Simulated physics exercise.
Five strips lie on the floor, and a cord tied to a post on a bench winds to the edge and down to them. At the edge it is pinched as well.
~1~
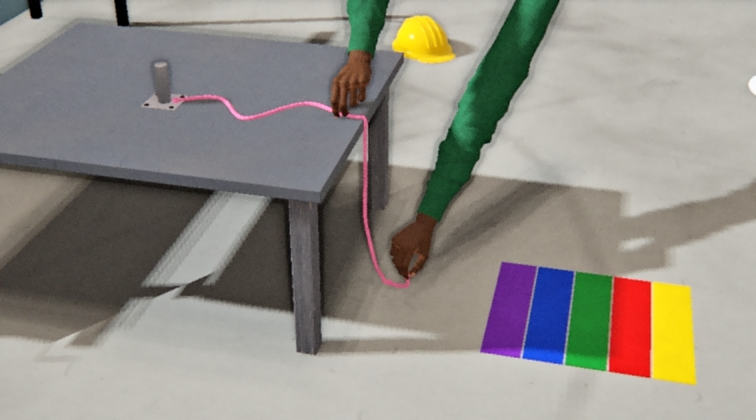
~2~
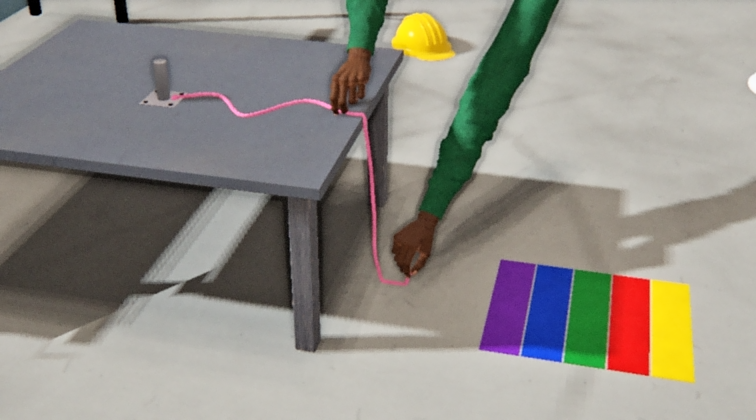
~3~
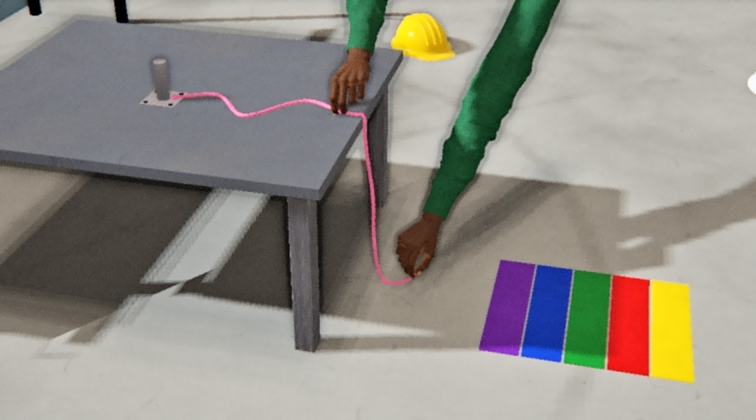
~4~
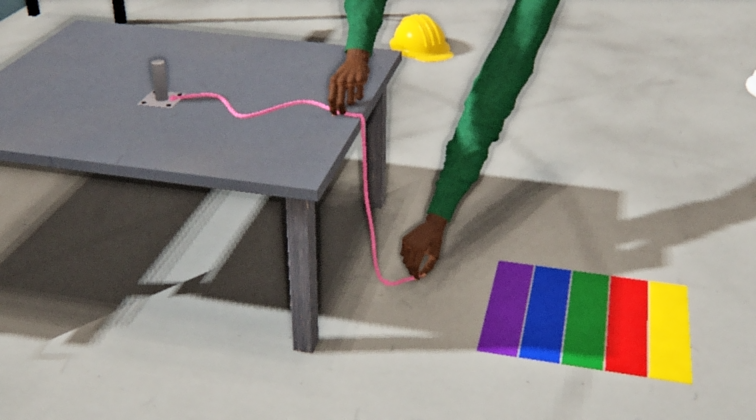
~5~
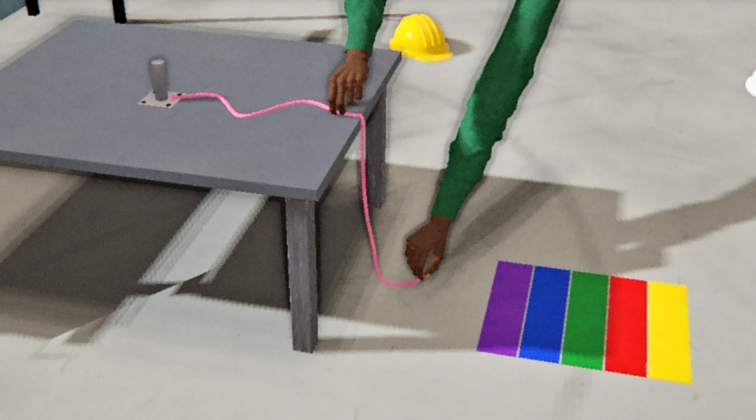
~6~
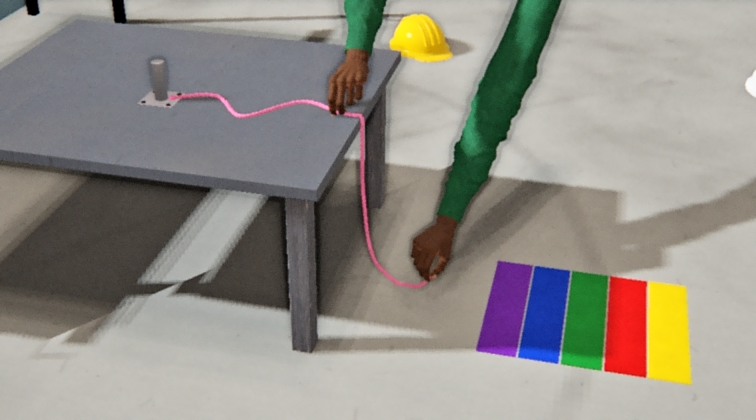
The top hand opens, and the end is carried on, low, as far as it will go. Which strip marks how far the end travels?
The green strip.
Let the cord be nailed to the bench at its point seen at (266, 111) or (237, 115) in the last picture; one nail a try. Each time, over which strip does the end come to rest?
Going one at a time, you'd get blue and then blue.
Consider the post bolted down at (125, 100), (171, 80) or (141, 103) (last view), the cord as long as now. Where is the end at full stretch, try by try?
First try about (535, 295), second about (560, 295), third about (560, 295).
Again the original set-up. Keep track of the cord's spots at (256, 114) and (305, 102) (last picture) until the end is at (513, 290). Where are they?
Approx. (287, 109); approx. (341, 115).
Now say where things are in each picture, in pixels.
The first frame shows end (409, 275); purple (504, 337); blue (545, 343); green (587, 349); red (630, 356); yellow (674, 362).
The second frame shows end (410, 273); cord through (207, 94) (248, 116) (316, 102) (366, 135) (373, 203) (377, 264).
The third frame shows end (415, 274).
The fourth frame shows end (419, 276); cord through (205, 95) (246, 117) (315, 103) (363, 136) (367, 203) (376, 265).
The fifth frame shows end (424, 277).
The sixth frame shows end (430, 278); cord through (204, 95) (246, 116) (314, 103) (362, 136) (364, 203) (378, 265).
Soon after, end near (514, 290); over purple.
After that, end near (556, 296); over blue.
At the stop, end near (582, 299); over green. It gets as far as the green strip.
